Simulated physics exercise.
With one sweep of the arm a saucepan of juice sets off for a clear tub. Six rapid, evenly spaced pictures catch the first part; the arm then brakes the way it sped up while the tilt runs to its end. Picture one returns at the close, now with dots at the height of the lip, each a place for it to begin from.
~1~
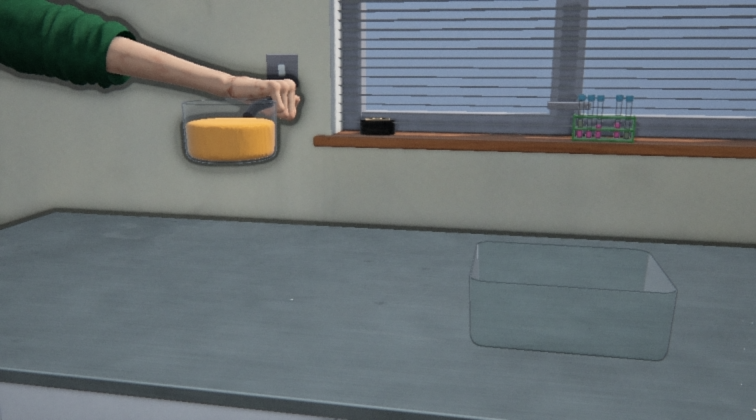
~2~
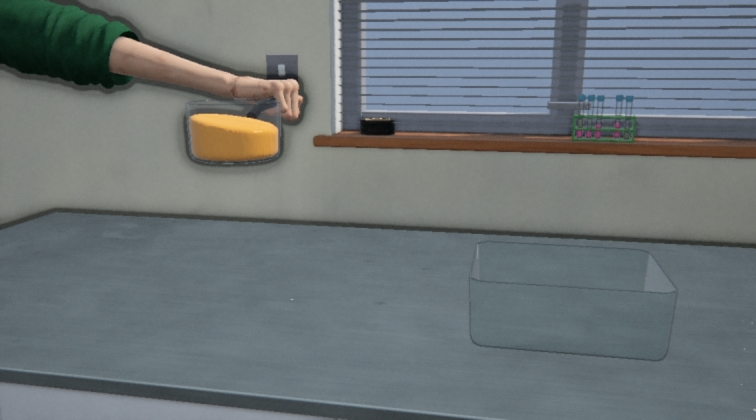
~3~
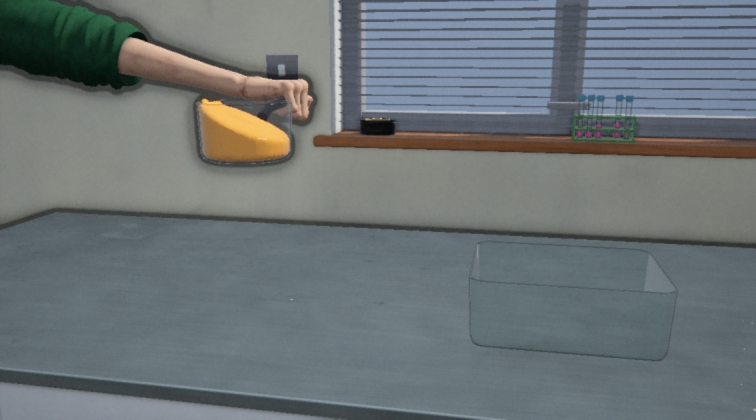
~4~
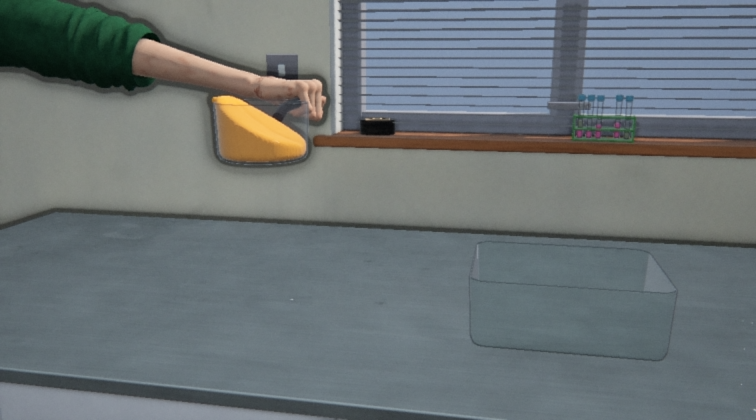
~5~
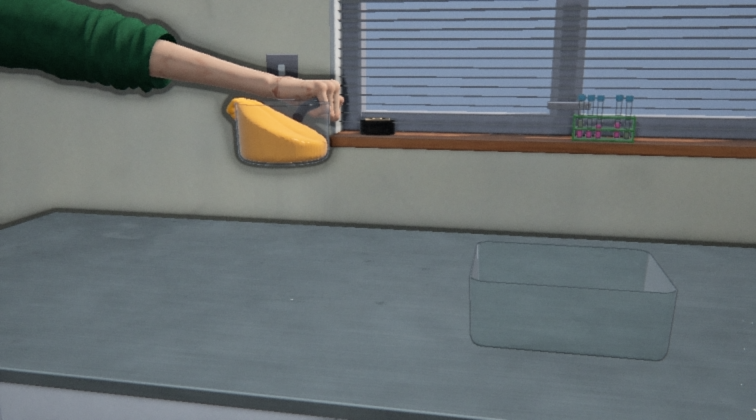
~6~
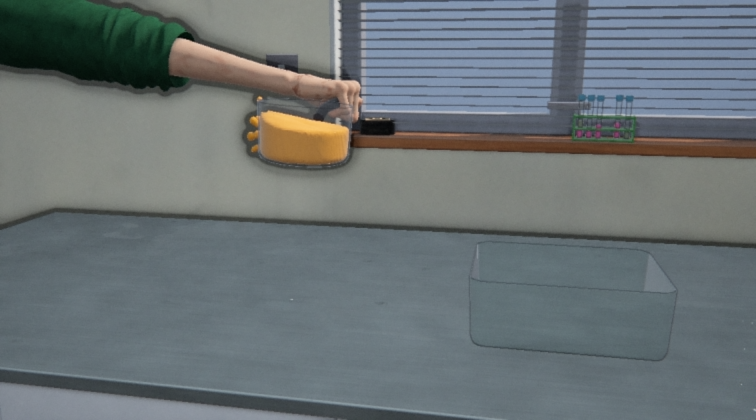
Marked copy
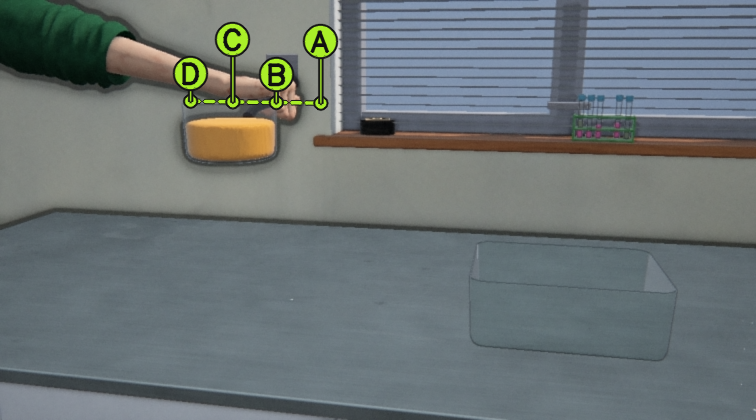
An arm carries a saucepan of juice rightward as the juice sloshes over its left rim.
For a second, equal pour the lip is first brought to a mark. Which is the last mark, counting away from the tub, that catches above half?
Take A.
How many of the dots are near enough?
One.
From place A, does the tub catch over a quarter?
Yes, clearly.
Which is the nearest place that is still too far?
Place B.
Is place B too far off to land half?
Yes, it does.
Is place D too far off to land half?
Yes.
On the marked copy, A at (320, 103); B at (276, 102); C at (232, 101); D at (190, 101).
Choosing A, about 64 % lands in the tub, 26 % falls short and 9 % goes beside or beyond.
Choosing B, about 32 % lands in the tub, 61 % falls short and 7 % goes beside or beyond.
Choosing C, about 2 % lands in the tub, 97 % falls short.
Choosing D, about 0 % lands in the tub, 100 % falls short.
